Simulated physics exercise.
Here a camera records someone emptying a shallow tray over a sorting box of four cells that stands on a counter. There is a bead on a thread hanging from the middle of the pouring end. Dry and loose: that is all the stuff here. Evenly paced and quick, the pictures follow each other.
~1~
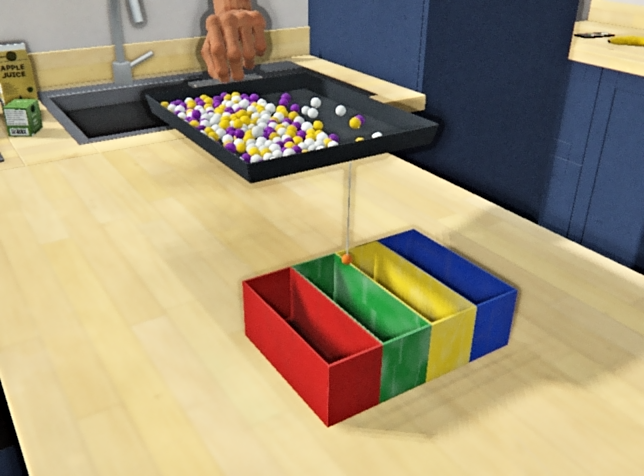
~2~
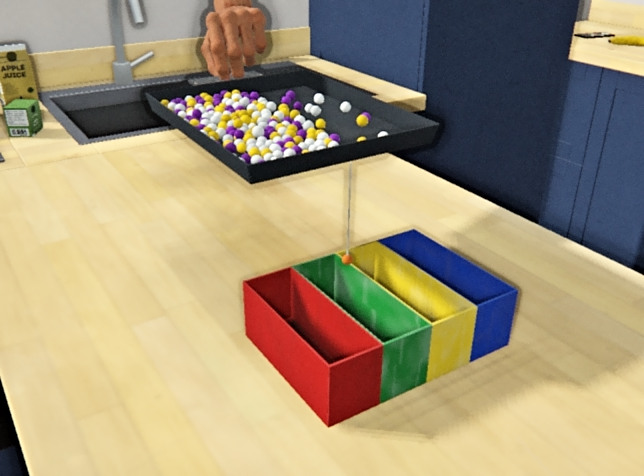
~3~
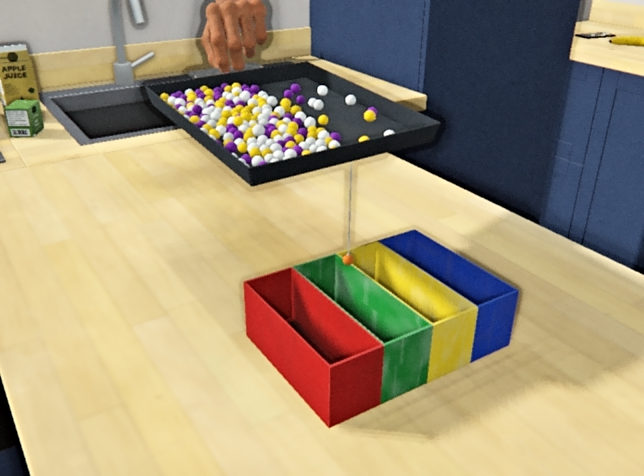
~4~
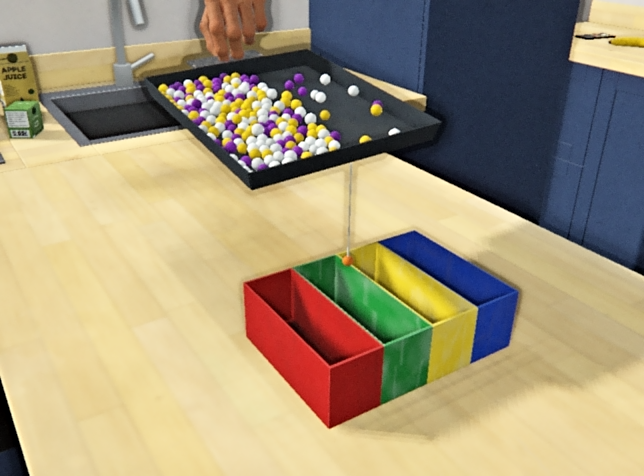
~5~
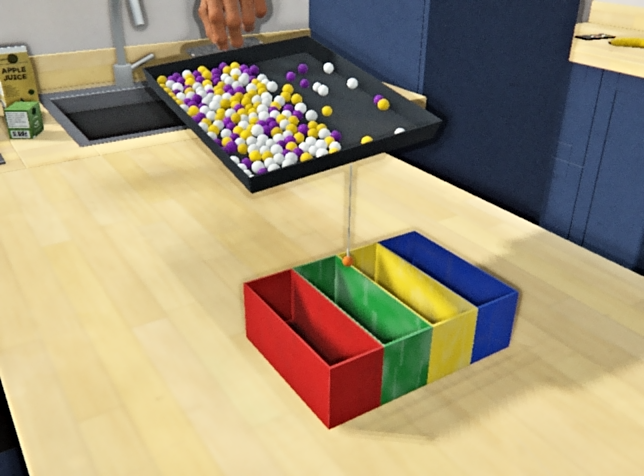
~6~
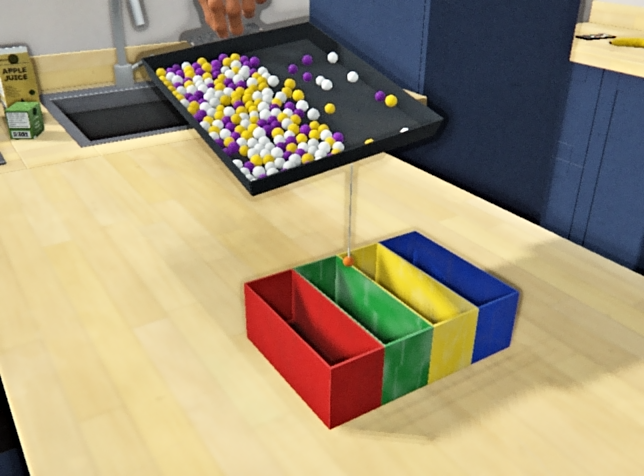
A dark shallow tray of white, yellow and purple beads, with a hand at its far edge, tilts gradually toward its near left corner above a pale wooden kitchen counter, seen from slightly above by a still camera. Below it sits a box of red, green, yellow and blue cells, left to right, beneath an orange bead on a thread. The beads barely shift at first, then most slide within the tray.
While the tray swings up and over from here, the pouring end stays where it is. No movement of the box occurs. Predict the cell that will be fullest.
I would say the red cell.
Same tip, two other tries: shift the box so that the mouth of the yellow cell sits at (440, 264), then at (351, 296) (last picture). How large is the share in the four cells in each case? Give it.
First about 10, then 100 per cent.
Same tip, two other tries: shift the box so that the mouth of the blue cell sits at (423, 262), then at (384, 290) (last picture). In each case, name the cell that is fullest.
First try: The red cell. Second try: That green cell.
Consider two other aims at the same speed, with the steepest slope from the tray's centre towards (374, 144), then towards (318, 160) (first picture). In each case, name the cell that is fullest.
In turn: That blue cell; that red cell.
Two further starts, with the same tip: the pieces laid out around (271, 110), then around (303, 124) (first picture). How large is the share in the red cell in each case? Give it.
40 % and 40 %.
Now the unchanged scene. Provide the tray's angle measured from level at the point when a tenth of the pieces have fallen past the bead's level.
Somewhere around 65 degrees.
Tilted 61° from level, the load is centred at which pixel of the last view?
The load is centred near (285, 161).
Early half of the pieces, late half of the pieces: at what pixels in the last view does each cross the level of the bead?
Close to (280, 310), then close to (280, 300).
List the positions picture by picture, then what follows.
The first picture shows corners of the pouring end (250, 161) and (432, 124), level; middle of the load (245, 121), round plastic beads; bead on its thread (347, 259); red cell (355, 380); green cell (405, 358); yellow cell (451, 339); blue cell (493, 321).
The second picture shows corners of the pouring end (250, 162) and (433, 123), level; middle of the load (246, 121).
The third picture shows corners of the pouring end (251, 165) and (434, 122), tipped barely, lowest at the left corner; middle of the load (241, 119), about a tenth on the move.
The fourth picture shows corners of the pouring end (251, 170) and (434, 121), tipped a little, lowest at the left corner; middle of the load (240, 114), about a tenth on the move.
The fifth picture shows corners of the pouring end (251, 174) and (435, 120), tipped a little, lowest at the left corner; middle of the load (243, 115), about a tenth on the move.
The sixth picture shows corners of the pouring end (252, 178) and (437, 118), tipped clearly, lowest at the left corner; middle of the load (254, 111), the larger part on the move; red cell (357, 382); green cell (407, 360); yellow cell (453, 341); blue cell (495, 323).
Just after the last frame, tray tipped steeply; the larger part on the tray; about a tenth in the red cell; just a few in the green cell; about a tenth falling or outside the box.
A moment on, tray tipped past a quarter turn; just a few on the tray; roughly half in the red cell; about a tenth in the green cell; just a few in the yellow cell; roughly half falling or outside the box.
Further on, tray tipped past a quarter turn; roughly half in the red cell; about a tenth in the green cell; just a few in the yellow cell; roughly half falling or outside the box.
When it is over, tray tipped past a quarter turn; roughly half in the red cell; about a tenth in the green cell; just a few in the yellow cell; not one in the blue cell; roughly half outside the box.
